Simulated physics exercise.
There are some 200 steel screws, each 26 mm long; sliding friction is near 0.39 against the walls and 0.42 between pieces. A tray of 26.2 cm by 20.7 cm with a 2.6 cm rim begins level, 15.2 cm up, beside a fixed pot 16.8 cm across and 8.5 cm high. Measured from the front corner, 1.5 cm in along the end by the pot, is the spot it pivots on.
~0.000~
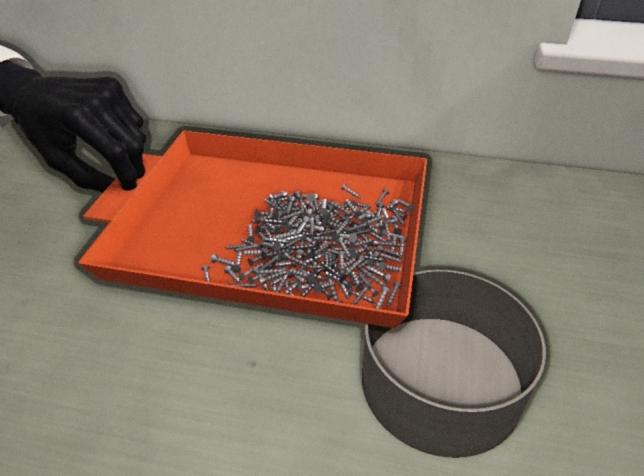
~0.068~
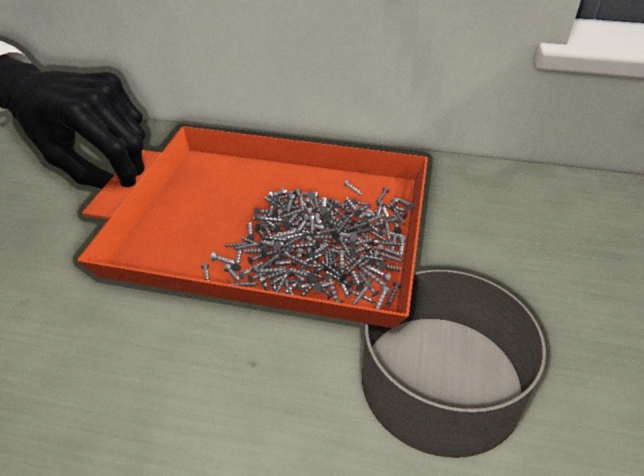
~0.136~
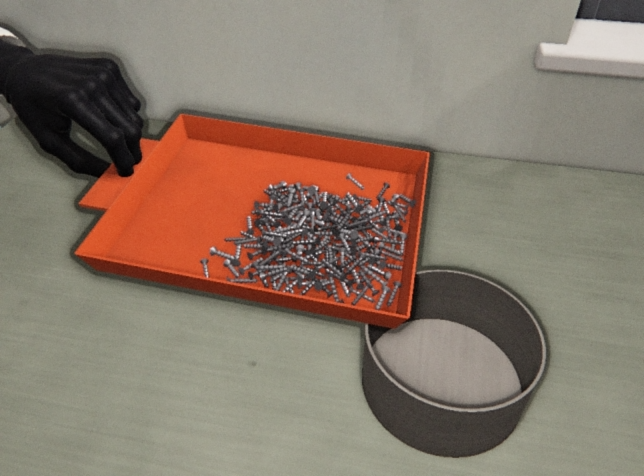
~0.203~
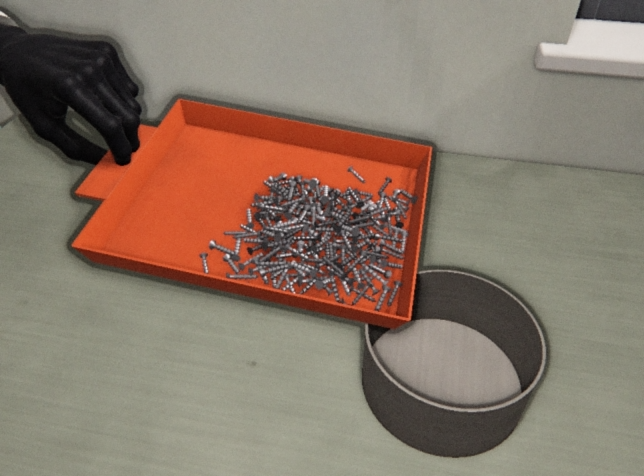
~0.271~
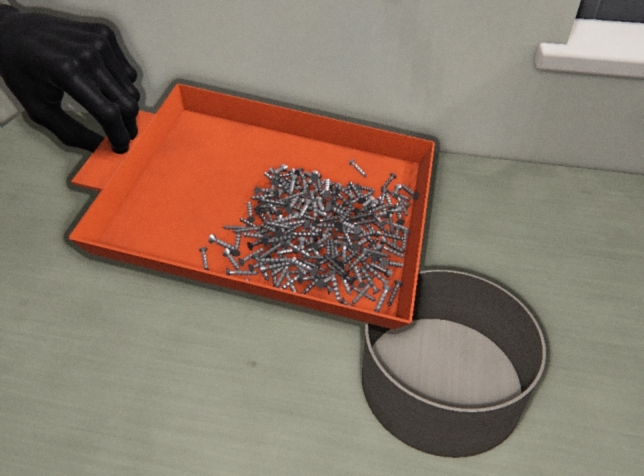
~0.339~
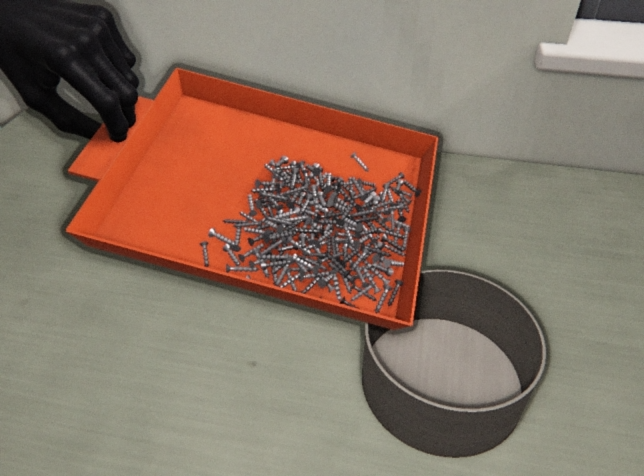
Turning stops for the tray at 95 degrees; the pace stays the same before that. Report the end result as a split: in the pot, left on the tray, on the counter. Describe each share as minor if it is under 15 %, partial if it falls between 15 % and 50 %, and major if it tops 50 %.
My prediction: Pot: A noticeable amount, tray: Only a little, counter: The main mass.
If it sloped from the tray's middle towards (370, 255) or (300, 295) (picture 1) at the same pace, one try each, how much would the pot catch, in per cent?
The share comes to about 90 in a hundred, then about 5 in a hundred.
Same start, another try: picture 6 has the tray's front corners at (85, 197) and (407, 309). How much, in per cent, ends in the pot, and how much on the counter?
Pot 90, counter 10.
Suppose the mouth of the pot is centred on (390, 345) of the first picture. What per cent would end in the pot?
55 %.
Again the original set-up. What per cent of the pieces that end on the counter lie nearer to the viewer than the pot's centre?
Estimate: Close to 100 per cent of the pieces.
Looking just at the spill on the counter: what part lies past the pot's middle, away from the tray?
50 %.
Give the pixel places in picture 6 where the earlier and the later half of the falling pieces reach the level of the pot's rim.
First near (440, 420), then at (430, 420).
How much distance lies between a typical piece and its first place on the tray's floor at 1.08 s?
4 cm.
After 1.08 s, tilt 52 degrees; the tray holds 100 %, the pot 0 %.
After 1.57 s, tilt 77 degrees; the tray holds 85 %, the pot 5 %.
After 2.13 s, tilt 95 degrees; the tray holds 0 %, the pot 30 %.
At rest (3.1 s), pot 30 %, tray 0 %, counter 70 %.
